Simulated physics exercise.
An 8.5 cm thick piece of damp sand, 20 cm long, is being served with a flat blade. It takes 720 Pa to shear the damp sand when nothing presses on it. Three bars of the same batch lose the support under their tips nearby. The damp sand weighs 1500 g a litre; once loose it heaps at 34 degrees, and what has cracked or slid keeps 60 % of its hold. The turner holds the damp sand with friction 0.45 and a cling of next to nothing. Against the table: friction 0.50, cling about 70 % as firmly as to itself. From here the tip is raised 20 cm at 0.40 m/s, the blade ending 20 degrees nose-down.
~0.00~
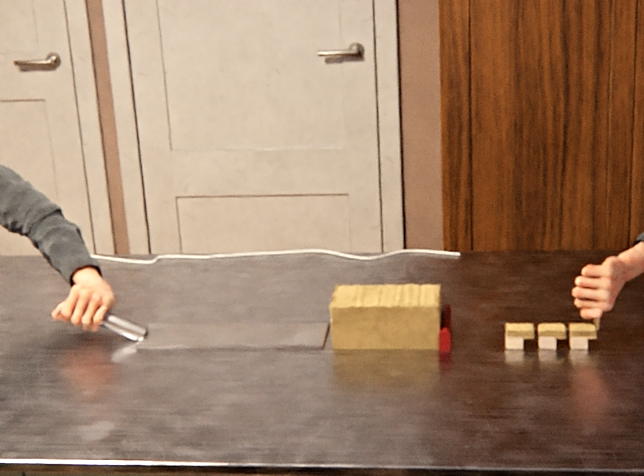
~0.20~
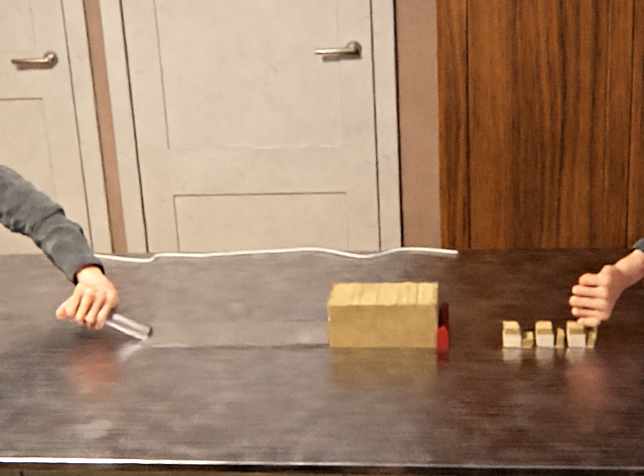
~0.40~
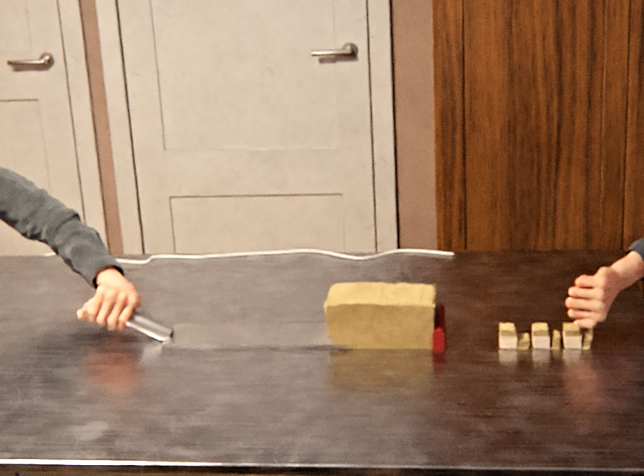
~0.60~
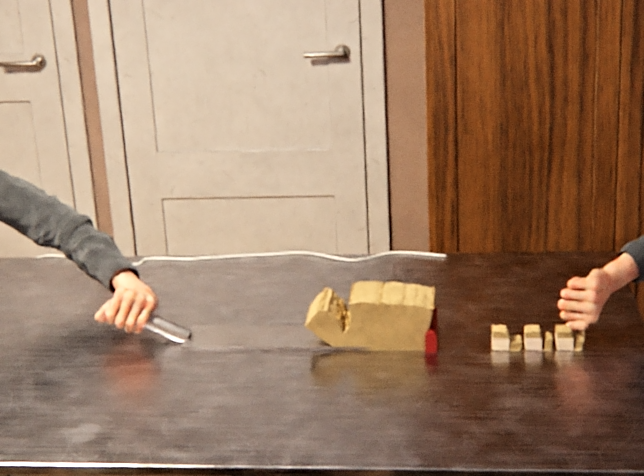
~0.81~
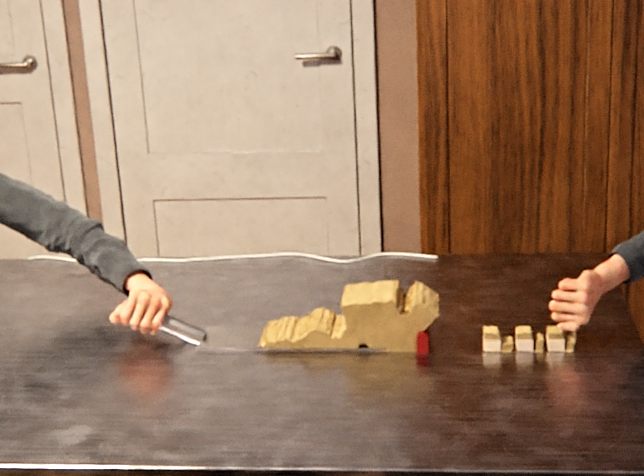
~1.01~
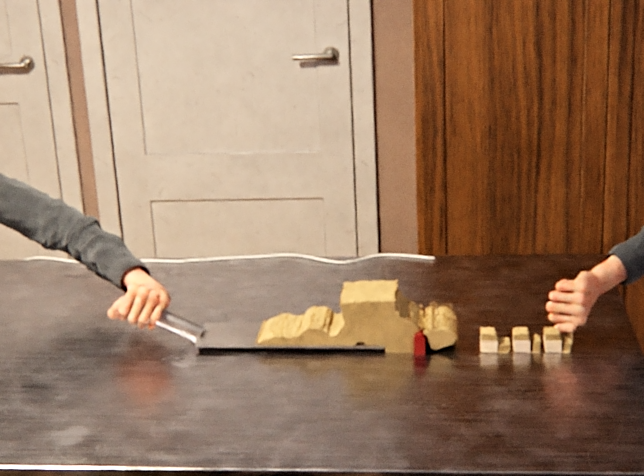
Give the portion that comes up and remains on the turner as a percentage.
The portion that comes up and remains on the turner is near 52 %.
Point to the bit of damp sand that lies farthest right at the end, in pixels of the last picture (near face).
Near (498, 351).
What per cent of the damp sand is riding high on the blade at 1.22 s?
About 25 %.
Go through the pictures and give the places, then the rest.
The first frame shows handle end of the blade at (137, 347), not yet moved; highest point of the damp sand at (359, 306); the tips have sunk 0, 0, 0 (left to right).
The second frame shows handle end of the blade at (141, 345), moved 1.3 cm; highest point of the damp sand at (357, 305); the tips have sunk 2.0 cm, 2.4 cm, 2.3 cm (left to right).
The third frame shows handle end of the blade at (163, 347), moved 6.3 cm; highest point of the damp sand at (353, 304); the tips have sunk 2.1 cm, 2.4 cm, 2.3 cm (left to right).
The fourth frame shows handle end of the blade at (182, 349), moved 11 cm; highest point of the damp sand at (366, 303); the tips have sunk 2.1 cm, 2.4 cm, 2.3 cm (left to right).
The fifth frame shows handle end of the blade at (197, 350), moved 16 cm; highest point of the damp sand at (395, 301); the tips have sunk 2.1 cm, 2.4 cm, 2.3 cm (left to right).
The sixth frame shows handle end of the blade at (195, 346), moved 16 cm; highest point of the damp sand at (382, 301); the tips have sunk 2.1 cm, 2.4 cm, 2.3 cm (left to right).
By 1.22 s, the tip is 8.9 cm up.
By 1.47 s, the tip is 19 cm up.
By 1.72 s, the tip is 20 cm up and 52 % is riding high on the blade.
By 1.97 s, the tip is 20 cm up and 52 % is riding high on the blade.
By 2.07 s, at the end, the tip is 20 cm up and 52 % is riding high on the blade.
